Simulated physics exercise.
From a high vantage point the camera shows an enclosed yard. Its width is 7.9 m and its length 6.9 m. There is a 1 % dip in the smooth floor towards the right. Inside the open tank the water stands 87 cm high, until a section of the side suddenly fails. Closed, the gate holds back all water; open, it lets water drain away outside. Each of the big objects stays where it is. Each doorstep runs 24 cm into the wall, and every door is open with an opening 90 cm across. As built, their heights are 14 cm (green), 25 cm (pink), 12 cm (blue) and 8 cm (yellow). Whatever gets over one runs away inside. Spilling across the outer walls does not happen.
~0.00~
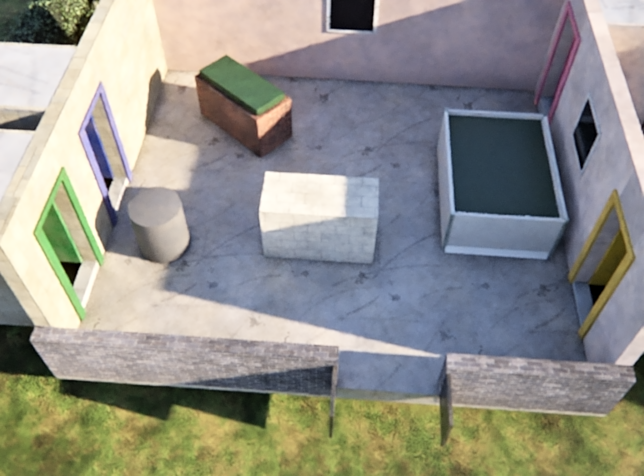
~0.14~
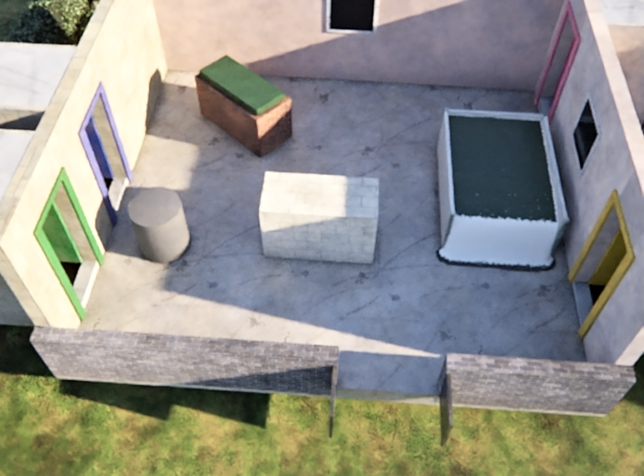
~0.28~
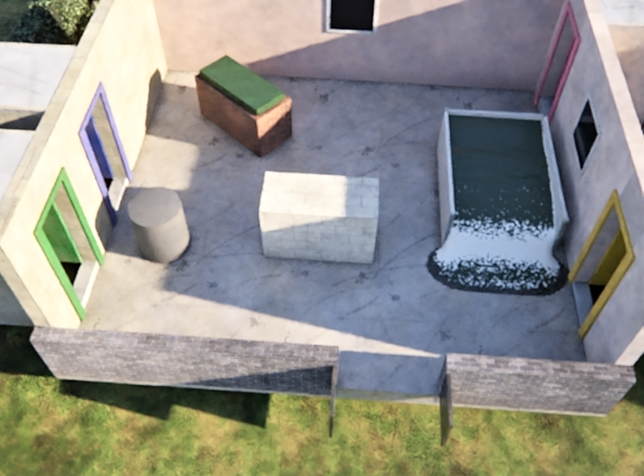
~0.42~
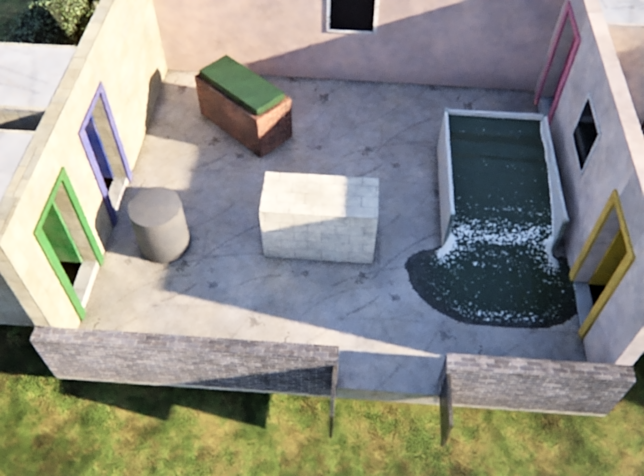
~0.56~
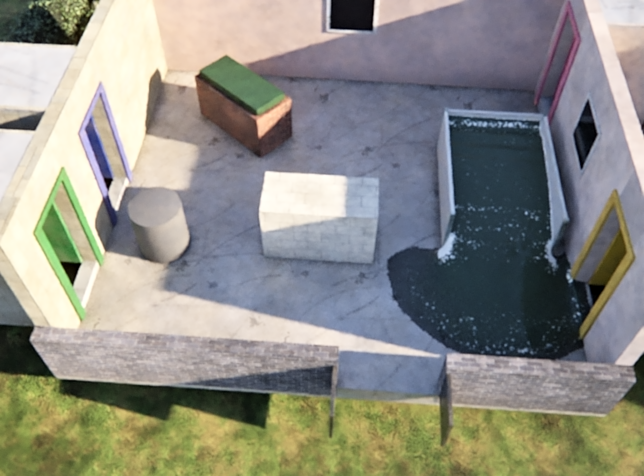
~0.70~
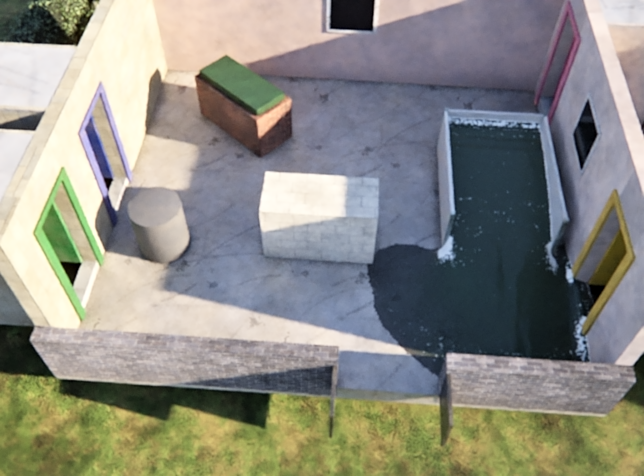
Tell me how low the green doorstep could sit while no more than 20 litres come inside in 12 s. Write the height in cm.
At least 18 cm or so.
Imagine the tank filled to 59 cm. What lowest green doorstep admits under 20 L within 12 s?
Minimum height: Approx. 9.5 cm.
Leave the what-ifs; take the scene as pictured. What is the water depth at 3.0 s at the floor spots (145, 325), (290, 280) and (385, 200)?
Approx. 0 / 0 / 0 cm.
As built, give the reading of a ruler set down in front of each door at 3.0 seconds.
Lab note, depth in cm: Green 0; pink 0; blue 0; yellow 30.
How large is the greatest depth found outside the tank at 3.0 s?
About 35 cm.
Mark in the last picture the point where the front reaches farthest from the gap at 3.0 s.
Roughly at (140, 358) in the last view.
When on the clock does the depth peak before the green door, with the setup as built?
About 4.5 seconds.
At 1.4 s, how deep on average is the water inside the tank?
Average depth: Approx. 46 cm.
After 1.4 s water covers 20 % of the floor, deepest (62 cm) near (571, 389); it has not reached the green door.
After 3.0 s water covers 25 % of the floor, deepest (35 cm) near (583, 390); it has not reached the green door.
After 12.0 s water covers 95 % of the floor, deepest (10 cm) near (435, 327); 4 cm at the green door, 58 litres in over its 14 cm doorstep.
At the green door as built, the water arrived by 3.7 s and peaked near 24 cm at 4.4 s.
Run again over the same 12 s with other heights there, 39 litres in over 15.5 cm, 4 litres over 21 cm. The limit of 20 litres is kept from about 18 cm up.
